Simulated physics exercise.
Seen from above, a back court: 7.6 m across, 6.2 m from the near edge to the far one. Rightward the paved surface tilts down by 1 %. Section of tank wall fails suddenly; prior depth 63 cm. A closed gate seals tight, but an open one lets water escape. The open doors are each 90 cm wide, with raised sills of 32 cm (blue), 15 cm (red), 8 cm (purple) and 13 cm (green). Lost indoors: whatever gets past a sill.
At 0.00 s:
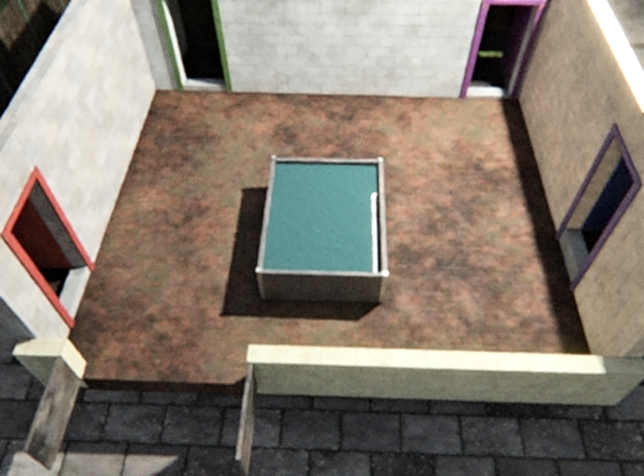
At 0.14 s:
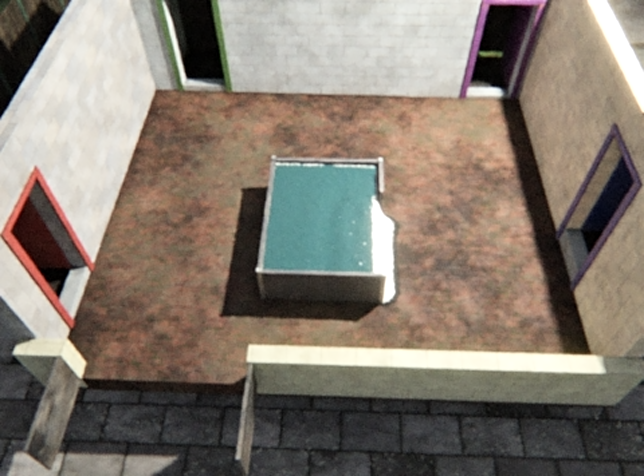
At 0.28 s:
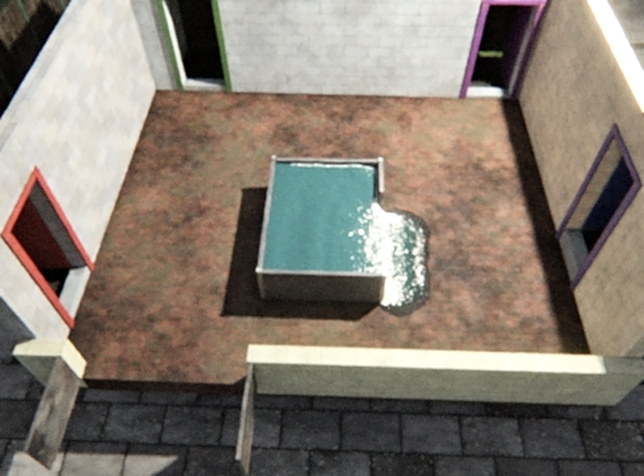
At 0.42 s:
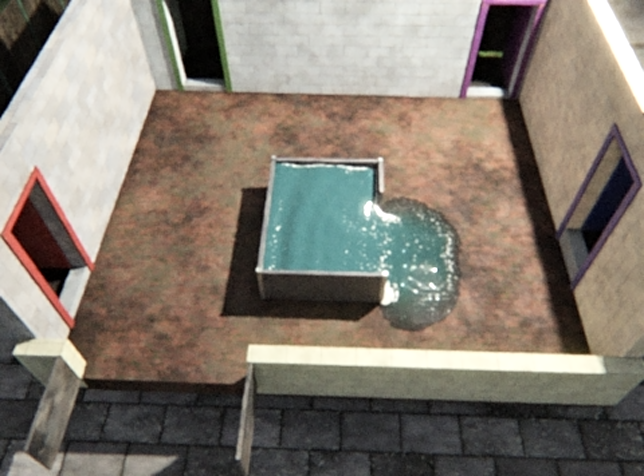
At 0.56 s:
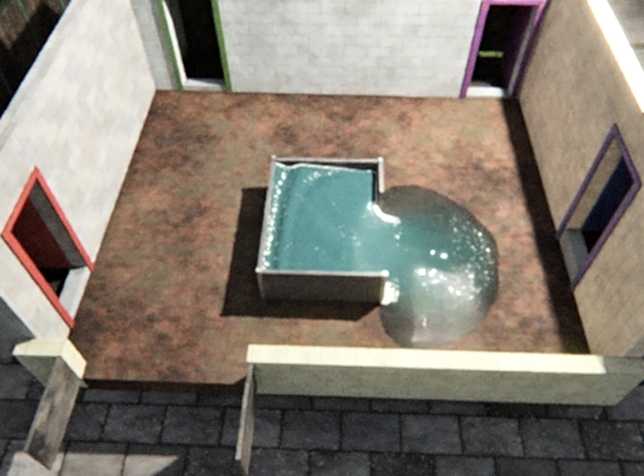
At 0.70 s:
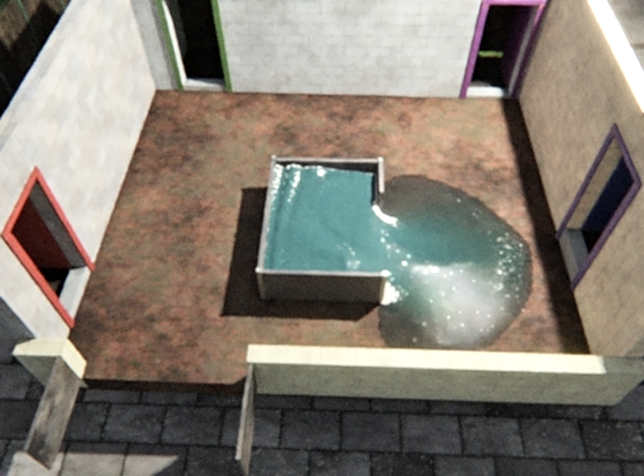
Water bursting through the right side of a square tank in a walled courtyard, spreading across the mottled floor in a widening, glinting pool.
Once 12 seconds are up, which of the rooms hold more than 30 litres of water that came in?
Blue door - 30 litres or less. Red door - 30 litres or less. Purple door - more than 30 litres. Green door - 30 litres or less.
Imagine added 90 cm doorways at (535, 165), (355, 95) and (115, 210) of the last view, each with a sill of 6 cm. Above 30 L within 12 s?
Taking them in order, the first gets enough, the second too little and the third too little.
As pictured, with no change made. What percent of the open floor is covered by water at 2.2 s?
I'd say around 25 % is wet.
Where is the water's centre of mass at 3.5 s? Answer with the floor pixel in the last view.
Its balance point sits around (451, 251).
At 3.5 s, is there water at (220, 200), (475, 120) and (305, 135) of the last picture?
Status of the three spots: Free of it, inundated, free of it.
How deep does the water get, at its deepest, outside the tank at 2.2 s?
Depth max: Approx. 46 cm.
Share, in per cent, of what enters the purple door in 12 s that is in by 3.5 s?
That works out near 10%.
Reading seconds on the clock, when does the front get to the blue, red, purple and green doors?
Times: Blue 0.8 seconds, red 6.5 seconds, purple 2.6 seconds, green 7.0 seconds.
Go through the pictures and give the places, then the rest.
Still water, 63 cm deep, in the tank at (325, 215), in the first frame.
The front is at (387, 219), 0.8 m from the gap at (379, 250); 0.3 m2 of floor is under water; 63 cm left at the back of the tank, in the second frame.
The front is at (405, 214), 1.1 m from the gap at (379, 251); 1.2 m2 of floor is under water; 63 cm left at the back of the tank, in the third frame.
The front is at (436, 215), 1.4 m from the gap at (379, 251); 2.4 m2 of floor is under water; 59 cm left at the back of the tank, in the fourth frame.
Water pours out at (379, 251) and has run 1.9 m, to (489, 239); typically 7 cm deep outside, 53 cm at the tank's back, in the fifth frame.
The front is at (523, 246), 2.4 m from the gap at (379, 251); 5.7 m2 of floor is under water; 55 cm left at the back of the tank, in the sixth frame.
After 1.4 s water covers 25 % of the floor and is deepest (36 cm) near (570, 283); blue door 35 cm at the sill, 0 L in, red door not reached, purple door not reached, green door not reached.
After 2.2 s water covers 25 % of the floor and is deepest (46 cm) near (597, 381); blue door 32 cm at the sill, 4 L in, red door not reached, purple door not reached, green door not reached.
After 3.5 s water covers 35 % of the floor and is deepest (24 cm) near (481, 300); blue door 22 cm at the sill, 5 L in, red door not reached, purple door 18 cm at the sill, 27 L in, green door not reached.
After 7.0 s water covers 70 % of the floor and is deepest (17 cm) near (518, 101); blue door 10 cm at the sill, 6 L in, red door 6 cm at the sill, 0 L in, purple door 16 cm at the sill, 176 L in, green door 1 cm at the sill, 0 L in.
After 12.0 s water covers 95 % of the floor and is deepest (10 cm) near (528, 136); blue door 6 cm at the sill, 6 L in, red door 2 cm at the sill, 0 L in, purple door 9 cm at the sill, 225 L in, green door 4 cm at the sill, 0 L in.
